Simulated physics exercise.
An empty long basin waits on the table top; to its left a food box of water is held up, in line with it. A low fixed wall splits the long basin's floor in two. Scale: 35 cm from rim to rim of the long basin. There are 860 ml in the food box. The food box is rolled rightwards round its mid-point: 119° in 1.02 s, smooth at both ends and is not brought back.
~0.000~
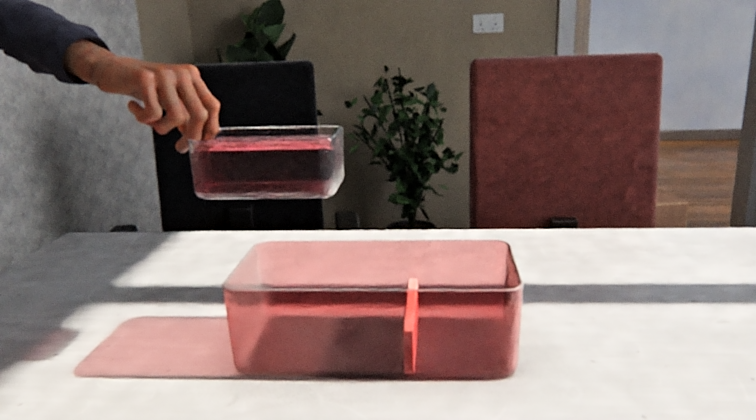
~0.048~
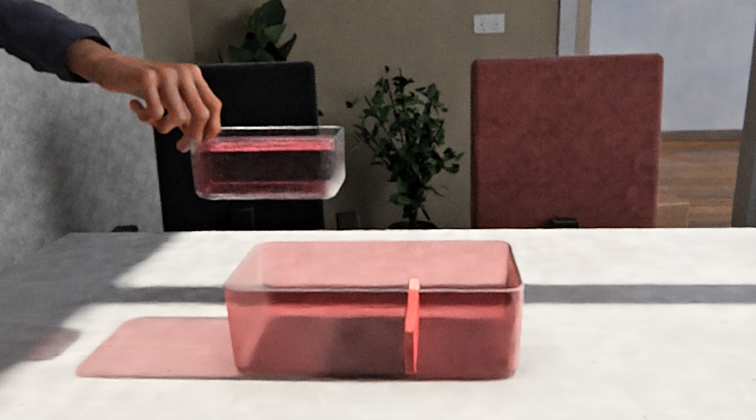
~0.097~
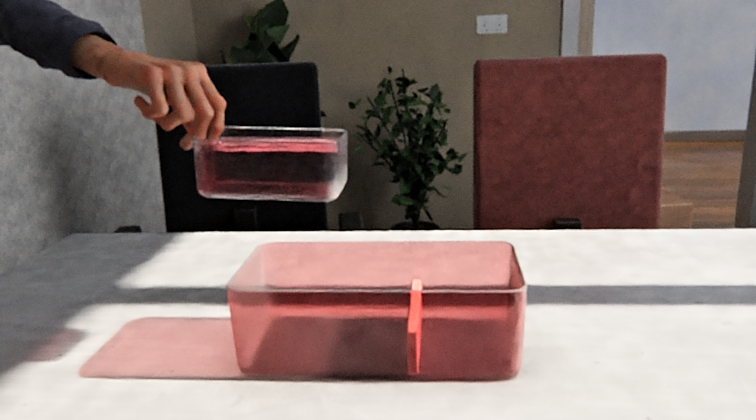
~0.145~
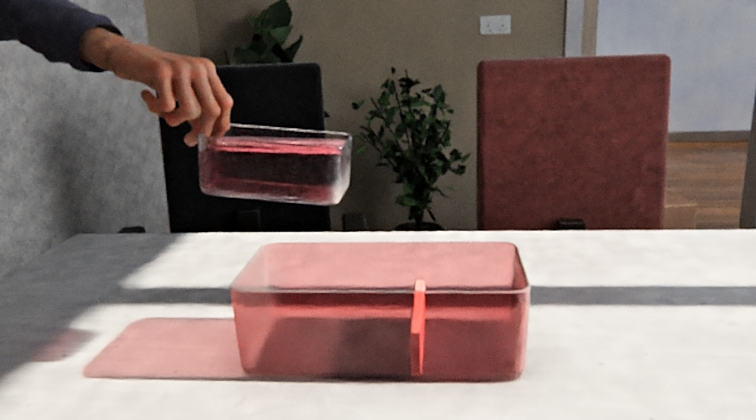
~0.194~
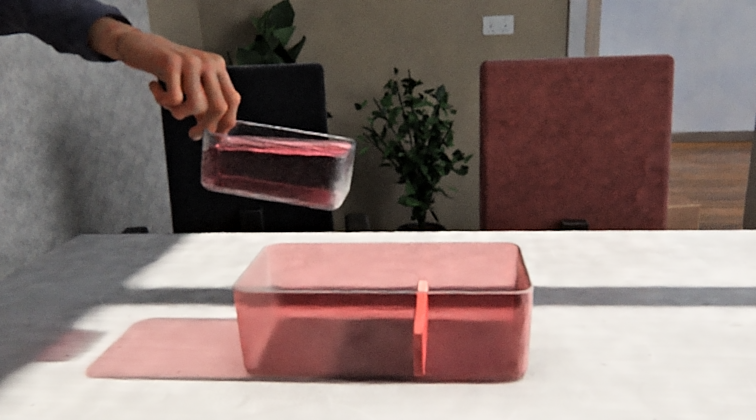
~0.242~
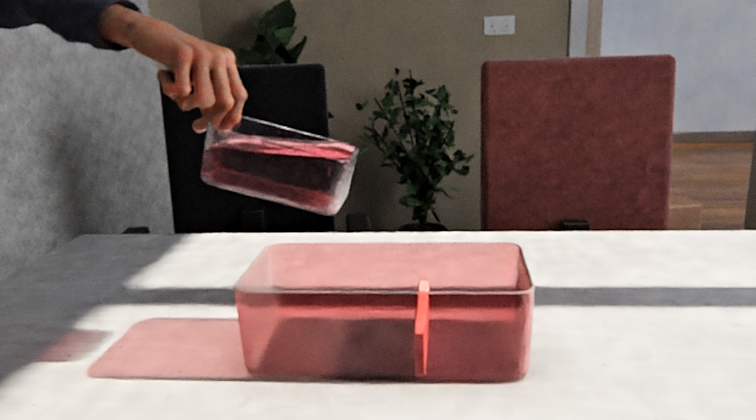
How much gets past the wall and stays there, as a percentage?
Roughly 27 per cent is past the wall.
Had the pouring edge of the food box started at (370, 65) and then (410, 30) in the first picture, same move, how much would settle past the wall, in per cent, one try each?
First 70, then 65 per cent.
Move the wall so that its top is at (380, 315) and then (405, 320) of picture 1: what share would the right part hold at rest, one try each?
In turn about 65 and 40 per cent.
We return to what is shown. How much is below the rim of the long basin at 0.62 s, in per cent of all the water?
About 38 per cent.
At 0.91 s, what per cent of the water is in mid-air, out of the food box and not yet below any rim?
Near 5 in a hundred.
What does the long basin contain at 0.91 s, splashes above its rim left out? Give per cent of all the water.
Near 92 in a hundred.
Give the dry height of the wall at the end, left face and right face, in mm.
Left about 38 mm, right about 44 mm.
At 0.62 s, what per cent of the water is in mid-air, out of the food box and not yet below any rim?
Near 38 in a hundred.
By 0.62 s the tilt is 80° and 23 per cent is still to pour, 21 is left of the wall and 17 right of it.
By 0.91 s the tilt is 115° and 3 per cent is still to pour, 65 is left of the wall and 27 right of it.
By 1.20 s the tilt is 119° and 0 per cent is still to pour, 70 is left of the wall and 27 right of it.
By 1.52 s the tilt is 119° and 0 per cent is still to pour, 70 is left of the wall and 27 right of it.
At rest 70 per cent lies left of the wall, 27 right of it and 3 outside.
